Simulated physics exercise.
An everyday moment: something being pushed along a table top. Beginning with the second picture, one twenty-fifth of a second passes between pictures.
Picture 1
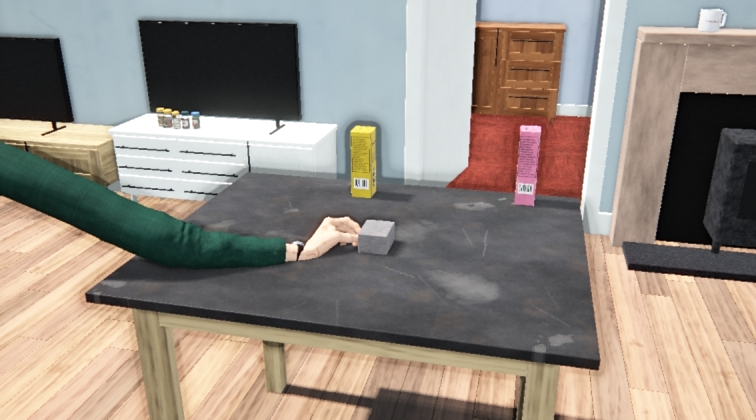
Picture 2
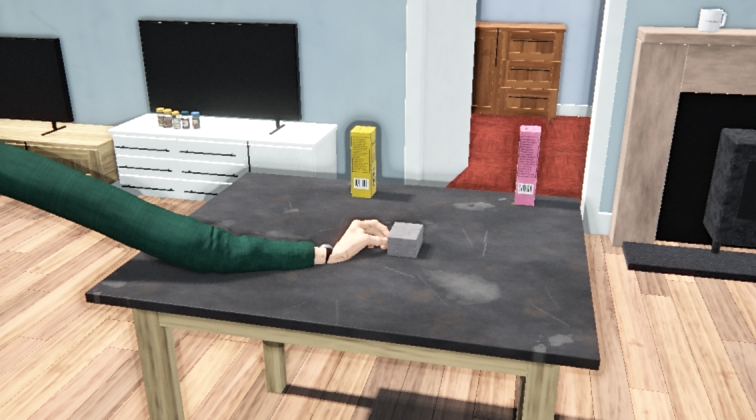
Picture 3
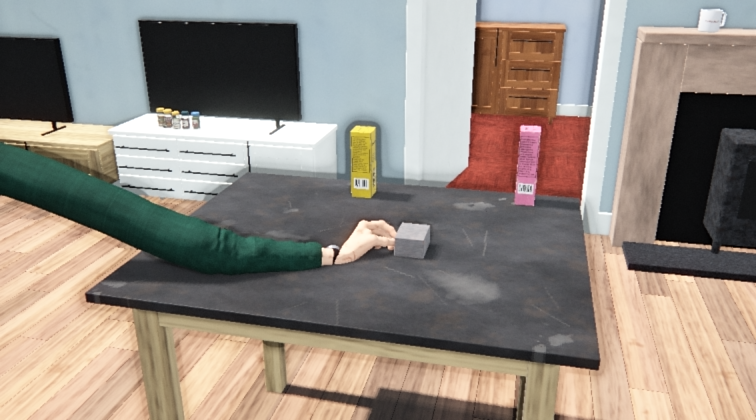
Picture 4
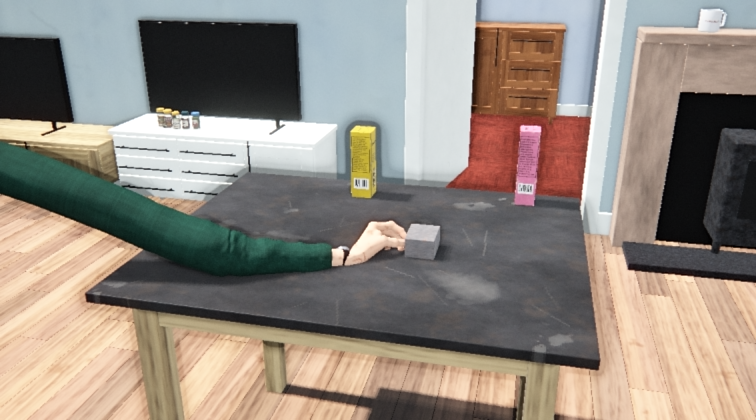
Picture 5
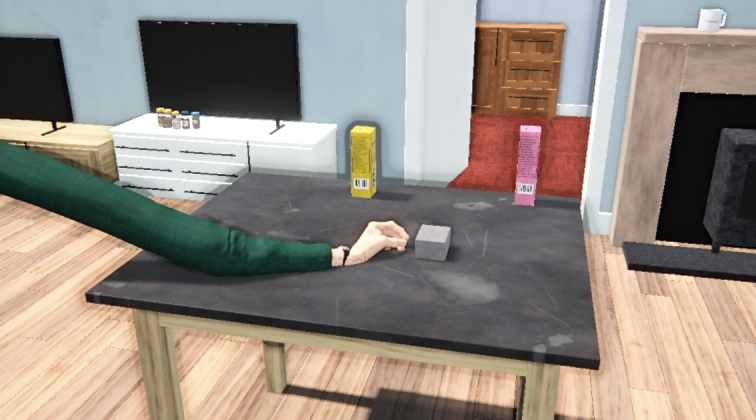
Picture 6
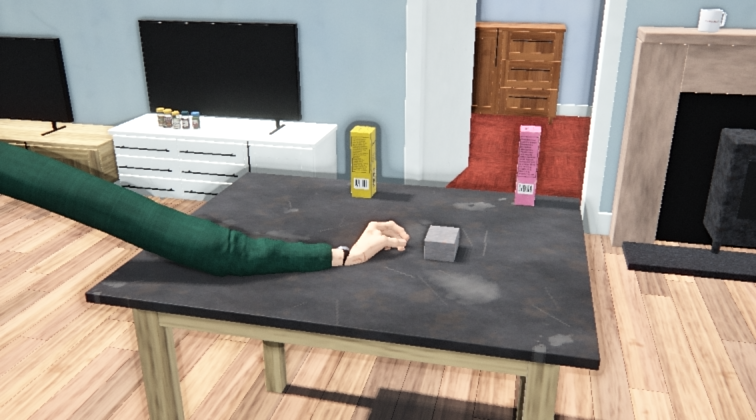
In a living room with a wooden floor, a steady, slightly raised view looks across a dark-topped table. A yellow box and a pink box stand along its far edge, a grey block sits near the middle, and televisions and a fireplace are behind. A green-sleeved arm reaching from the left pushes the block a short way right, then the hand stays still while the block slides slightly farther, opening a gap.
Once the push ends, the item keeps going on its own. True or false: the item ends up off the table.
False.
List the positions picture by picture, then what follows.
Under the hand; grey block (377, 237), in the first frame.
Under the hand; grey block (405, 240), in the second frame.
Under the hand; grey block (412, 241), in the third frame.
Grey block (422, 242), in the fourth frame.
Grey block (433, 243) moved a little, in the fifth frame.
Grey block (442, 243) moved a little, in the sixth frame.
Then, 0.10 s later than the last frame, grey block moved about its own width near (456, 245).
Then, 0.20 s later than the last frame, grey block moved about its own width near (459, 245).
When it is over, moved from the start, grey block. End places, in pixels of the last picture, grey block near (459, 245).
